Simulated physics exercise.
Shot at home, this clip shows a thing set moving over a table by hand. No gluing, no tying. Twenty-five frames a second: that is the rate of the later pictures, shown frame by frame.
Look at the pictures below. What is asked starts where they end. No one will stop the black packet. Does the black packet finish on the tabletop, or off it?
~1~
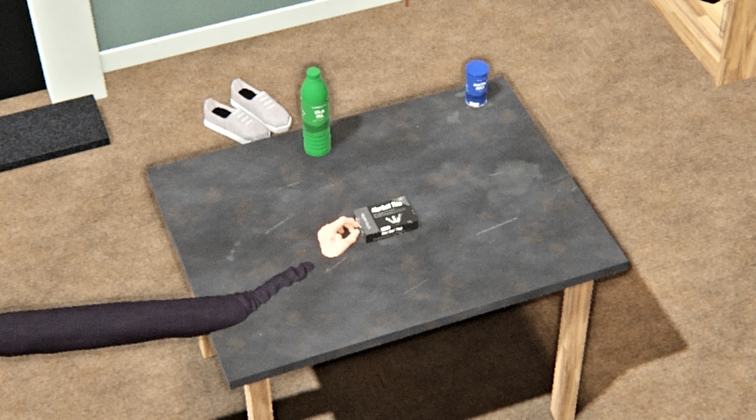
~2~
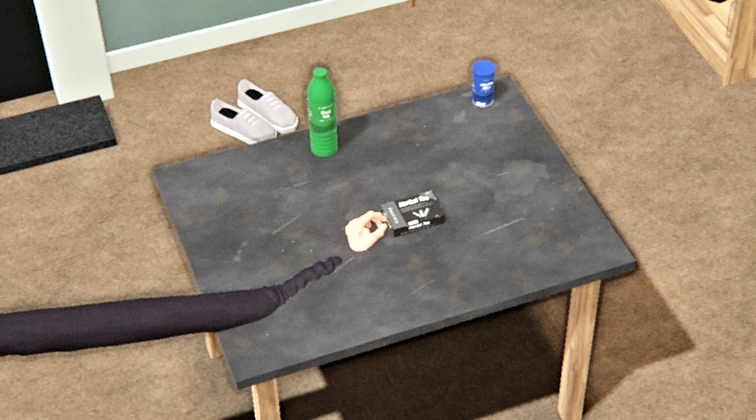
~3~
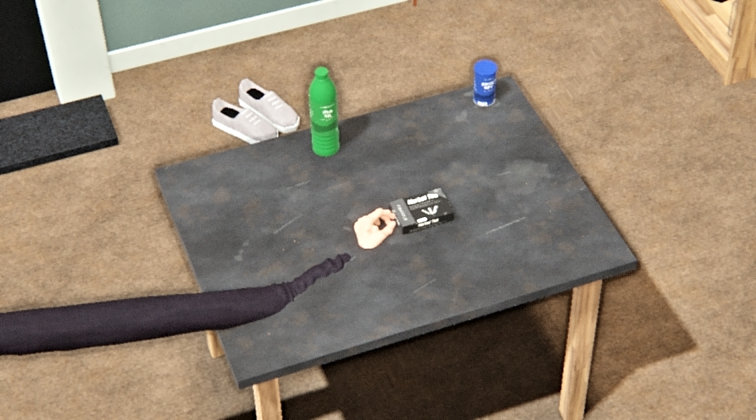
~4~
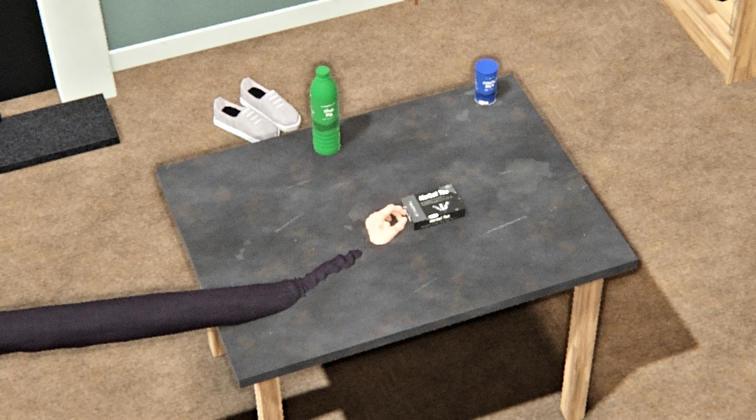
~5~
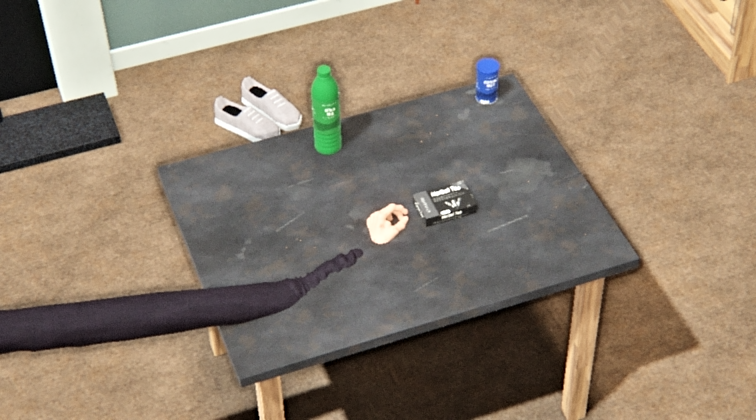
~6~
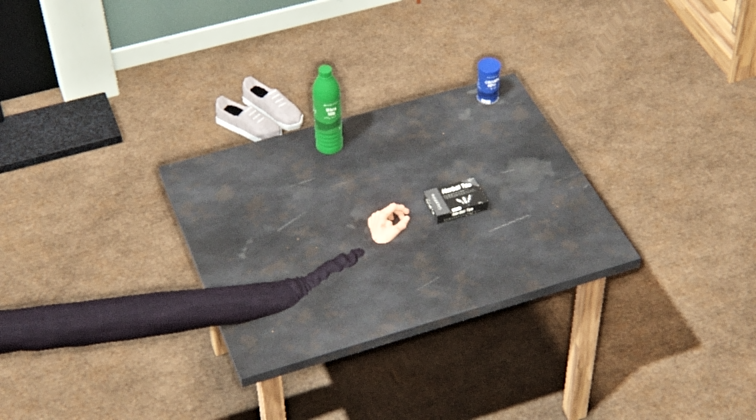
The black packet finishes on the tabletop.
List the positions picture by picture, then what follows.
The first frame shows under the hand; black packet (385, 220).
The second frame shows under the hand; black packet (413, 214).
The third frame shows under the hand; black packet (422, 211).
The fourth frame shows black packet (433, 207).
The fifth frame shows black packet (445, 204) shifted a little.
The sixth frame shows black packet (455, 201) shifted a little.
Then, 0.10 s on from there, black packet shifted about its own width near (475, 195).
Then, 0.20 s on from there, black packet shifted about its own width near (486, 192).
In the end, moved from the start, black packet. At the end, from the last picture's camera, black packet near (491, 191).
